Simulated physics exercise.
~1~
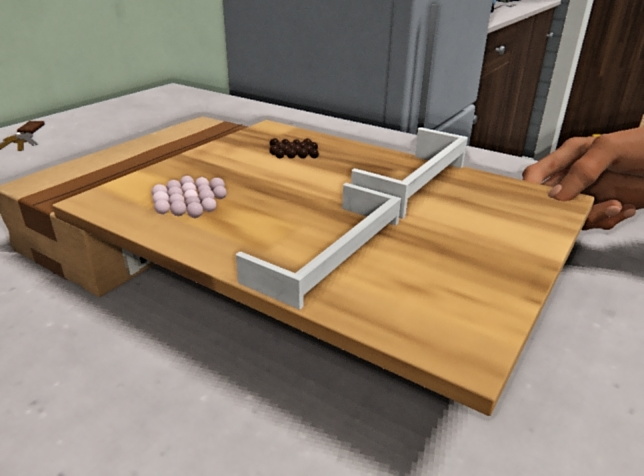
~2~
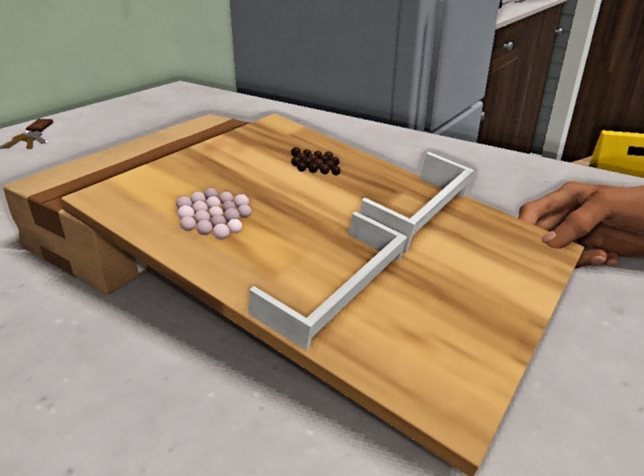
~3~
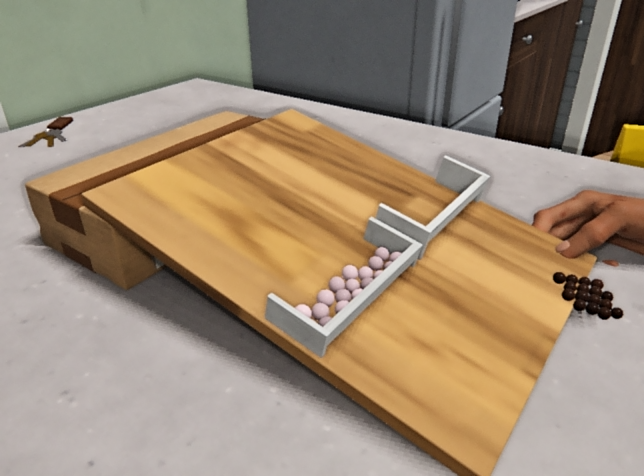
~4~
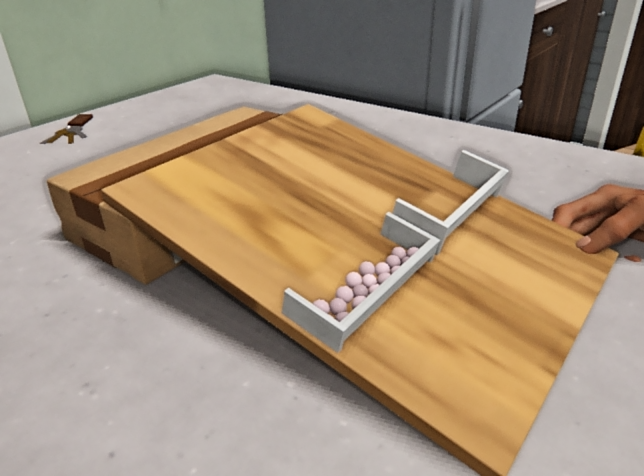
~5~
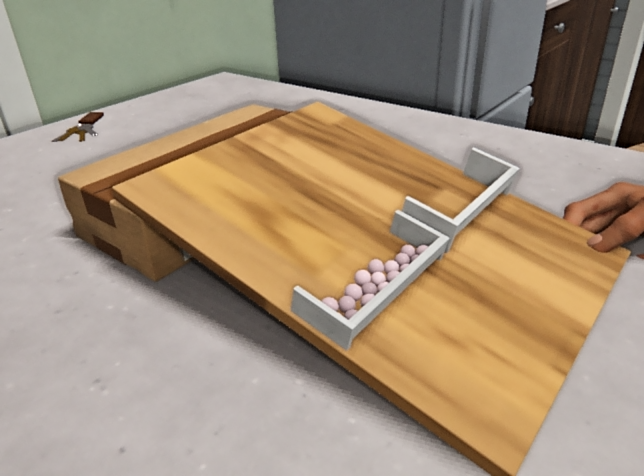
A wooden board, seen from above at an angle on a pale kitchen counter, rests its left end on a wooden block, with a hand at its right end. Pale pink balls sit nearer the viewer and dark brown ones farther back, each group uphill of a white gate. The board's right end lowers and both groups head down the slope. The pink balls gather behind the near gate, while the brown ones get past the far gate and reach the board's right edge. Finally, the brown balls are out of sight and the pink ones stay held.
